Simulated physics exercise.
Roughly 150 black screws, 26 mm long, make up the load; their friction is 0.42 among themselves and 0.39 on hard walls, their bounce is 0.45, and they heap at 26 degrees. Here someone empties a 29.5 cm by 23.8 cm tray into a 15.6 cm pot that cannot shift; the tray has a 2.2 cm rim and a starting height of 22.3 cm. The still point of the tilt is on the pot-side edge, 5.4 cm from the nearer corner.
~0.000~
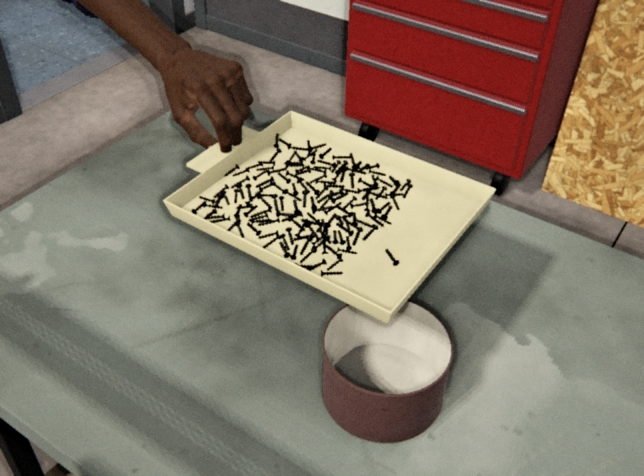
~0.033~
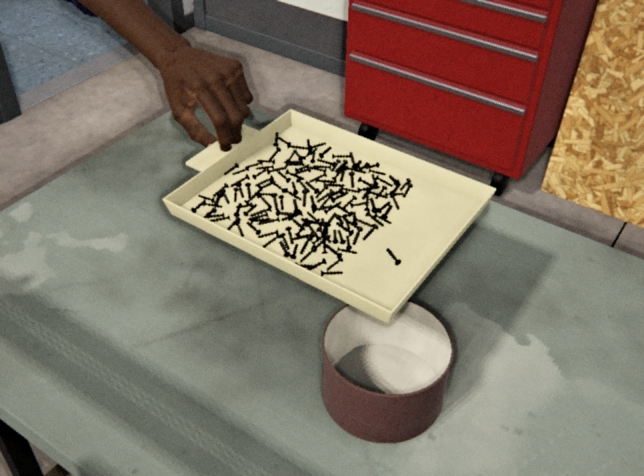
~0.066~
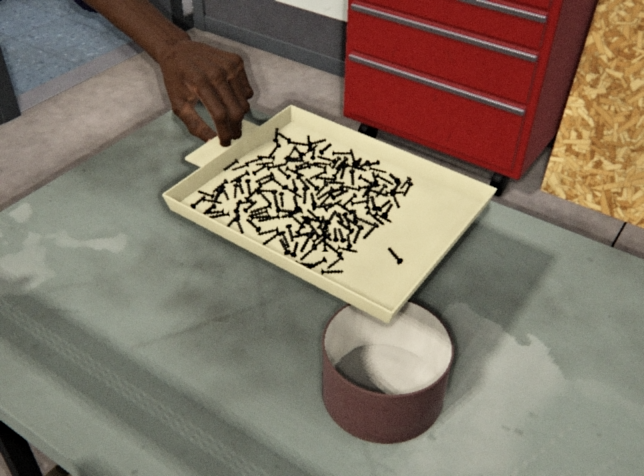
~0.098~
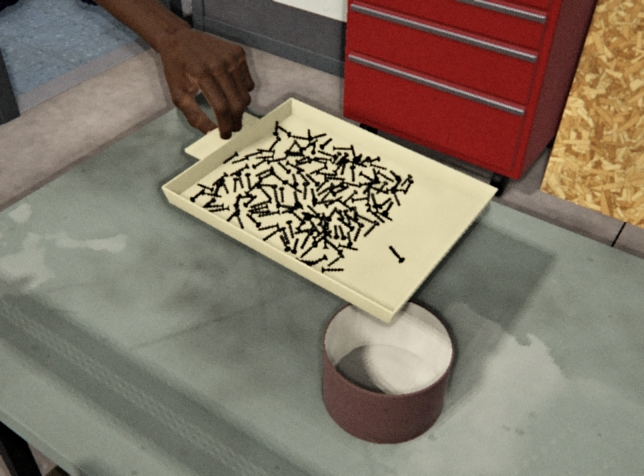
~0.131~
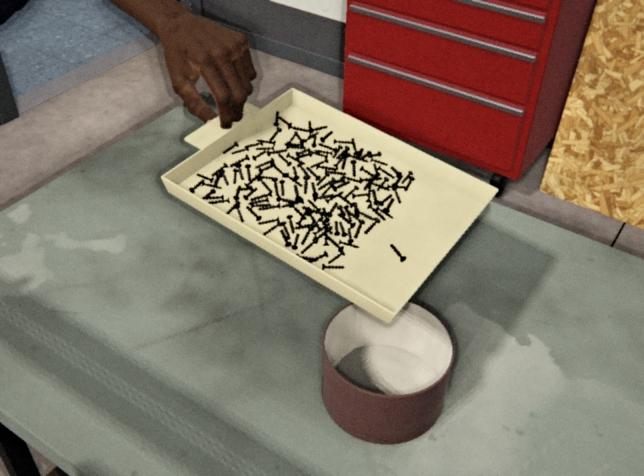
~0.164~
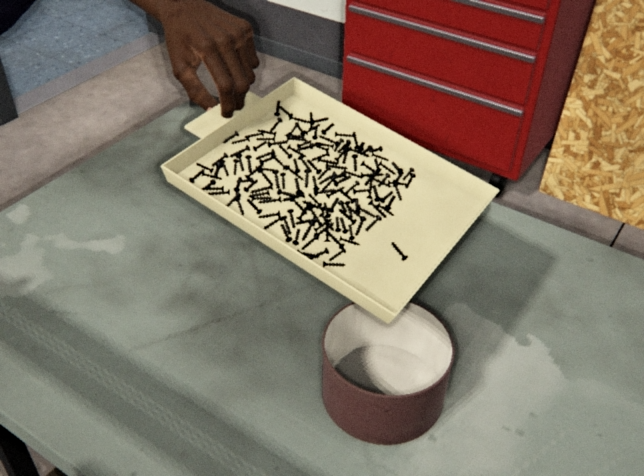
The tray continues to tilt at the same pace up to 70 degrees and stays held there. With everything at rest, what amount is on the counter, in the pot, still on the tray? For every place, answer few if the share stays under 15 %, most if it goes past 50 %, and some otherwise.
Shares - counter: Most; pot: Few; left on the tray: Some.
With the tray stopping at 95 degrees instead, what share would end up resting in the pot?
Result: Close to 5 %.
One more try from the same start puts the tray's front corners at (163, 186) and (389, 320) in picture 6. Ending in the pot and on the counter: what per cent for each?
The pot gets 0 and the counter 90.
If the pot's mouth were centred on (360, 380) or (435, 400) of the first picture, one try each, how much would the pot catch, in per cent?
That gives roughly 0 per cent and then 35 per cent.
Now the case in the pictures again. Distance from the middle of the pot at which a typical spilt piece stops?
Some 18 centimetres.
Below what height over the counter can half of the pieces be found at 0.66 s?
About 24 cm.
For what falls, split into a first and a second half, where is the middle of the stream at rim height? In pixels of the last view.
First near (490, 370), later near (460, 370).
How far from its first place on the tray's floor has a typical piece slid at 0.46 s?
I'd say close to 4 centimetres.
Then, at 0.46 s, tilt 40 degrees; the tray holds 100 %, the pot 0 %.
Then, at 0.66 s, tilt 60 degrees; the tray holds 100 %, the pot 0 %.
After 0.98 s, tilt 70 degrees; the tray holds 35 %, the pot 0 %.
In the end, at 2.6 s, counter 65 %, pot 0 %, tray 35 %.
